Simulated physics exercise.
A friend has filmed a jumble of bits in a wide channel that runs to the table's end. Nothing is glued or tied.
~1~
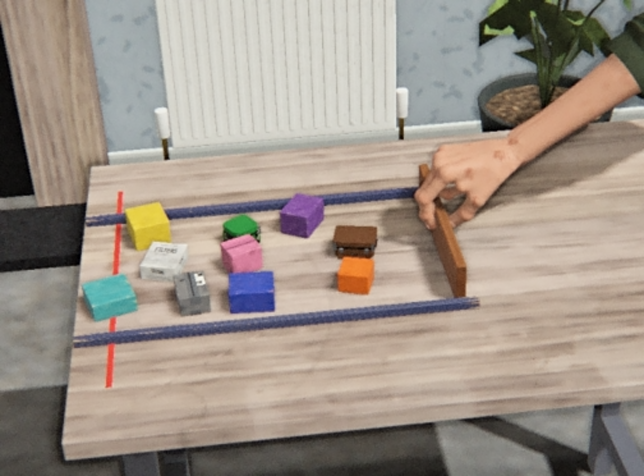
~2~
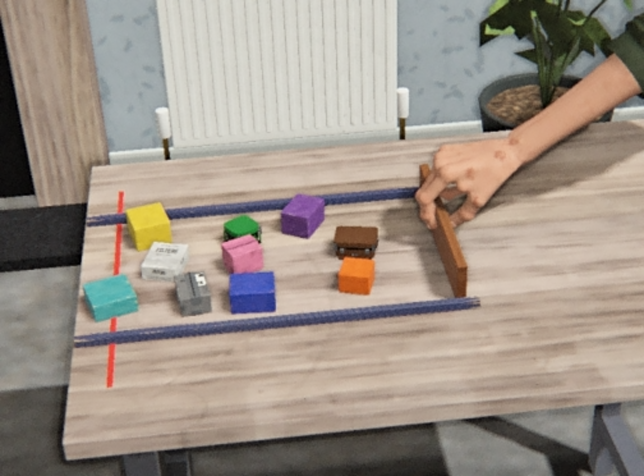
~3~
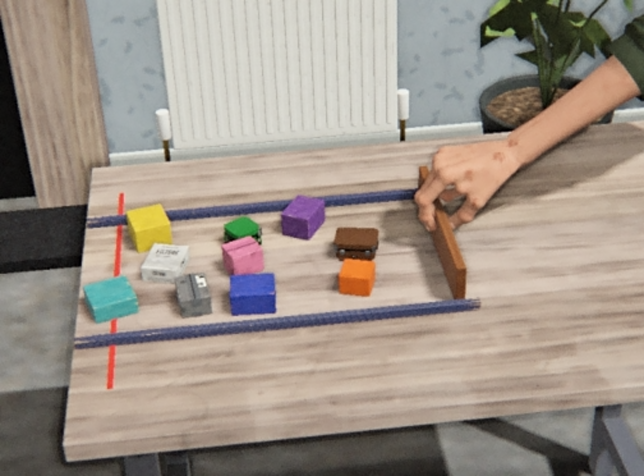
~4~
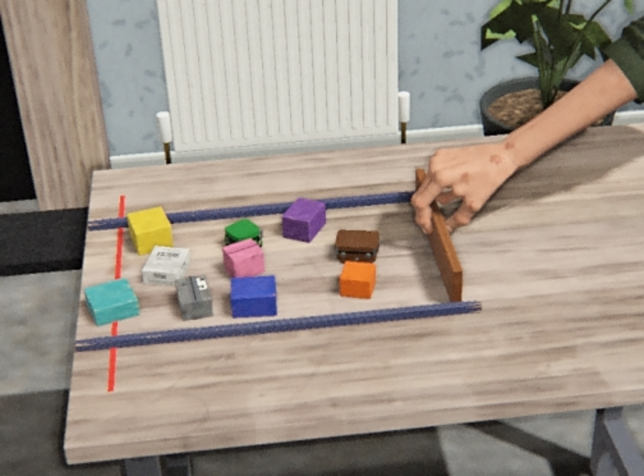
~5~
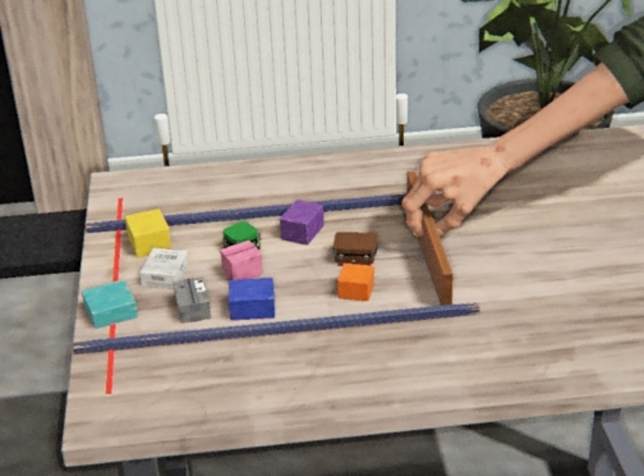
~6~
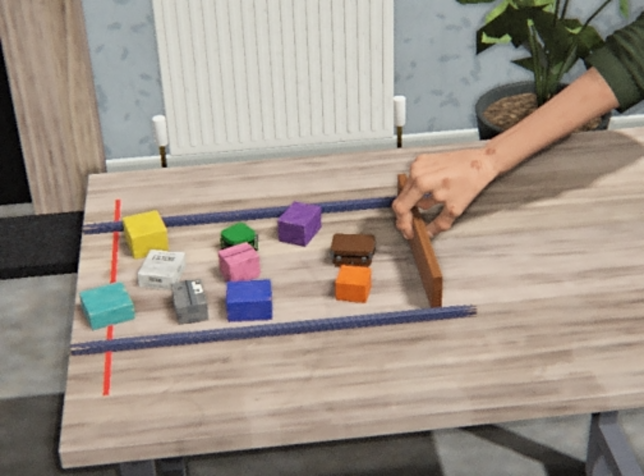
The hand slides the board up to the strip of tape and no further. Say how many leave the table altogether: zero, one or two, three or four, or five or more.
The number that fall off is five or more.
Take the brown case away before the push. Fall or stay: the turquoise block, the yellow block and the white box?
The turquoise block goes over; the yellow block falls; the white box tumbles off.
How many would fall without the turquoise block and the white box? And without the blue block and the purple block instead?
It would be 5 and 5.
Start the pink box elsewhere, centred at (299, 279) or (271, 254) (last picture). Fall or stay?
Place by place, it falls; drops off.
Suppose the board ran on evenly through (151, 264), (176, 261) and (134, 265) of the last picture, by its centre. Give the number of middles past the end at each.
It would be 3, 1 and 5.
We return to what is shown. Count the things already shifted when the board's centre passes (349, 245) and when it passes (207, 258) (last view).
2 and 10.
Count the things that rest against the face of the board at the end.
3 of them.
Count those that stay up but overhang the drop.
That would be 1.
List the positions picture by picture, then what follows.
In the first picture, turquoise block (110, 297); yellow block (148, 227); white box (165, 262); board (441, 229); tape (115, 278).
In the second picture, yellow block (149, 227); purple block (303, 216).
In the third picture, white box (166, 264); board (440, 231).
In the fourth picture, turquoise block (112, 301); brown case (357, 247).
In the fifth picture, yellow block (148, 233); blue block (252, 299).
In the sixth picture, turquoise block (107, 305); yellow block (146, 235); white box (162, 270); board (419, 239); tape (113, 285).
Early on, none off yet; turquoise block at rest near (107, 305); yellow block at rest near (146, 235); white box at rest near (162, 270).
A while later, none off yet; turquoise block at rest near (107, 305); yellow block at rest near (146, 235); white box travelled a little near (149, 271).
Further along, one off so far; turquoise block in the air; yellow block travelled about its own width near (99, 237); white box travelled well along near (69, 278).
Finally, the number that fall off is five or more; lost, blue block, green case, pink box, grey box, white box, yellow block and turquoise block.
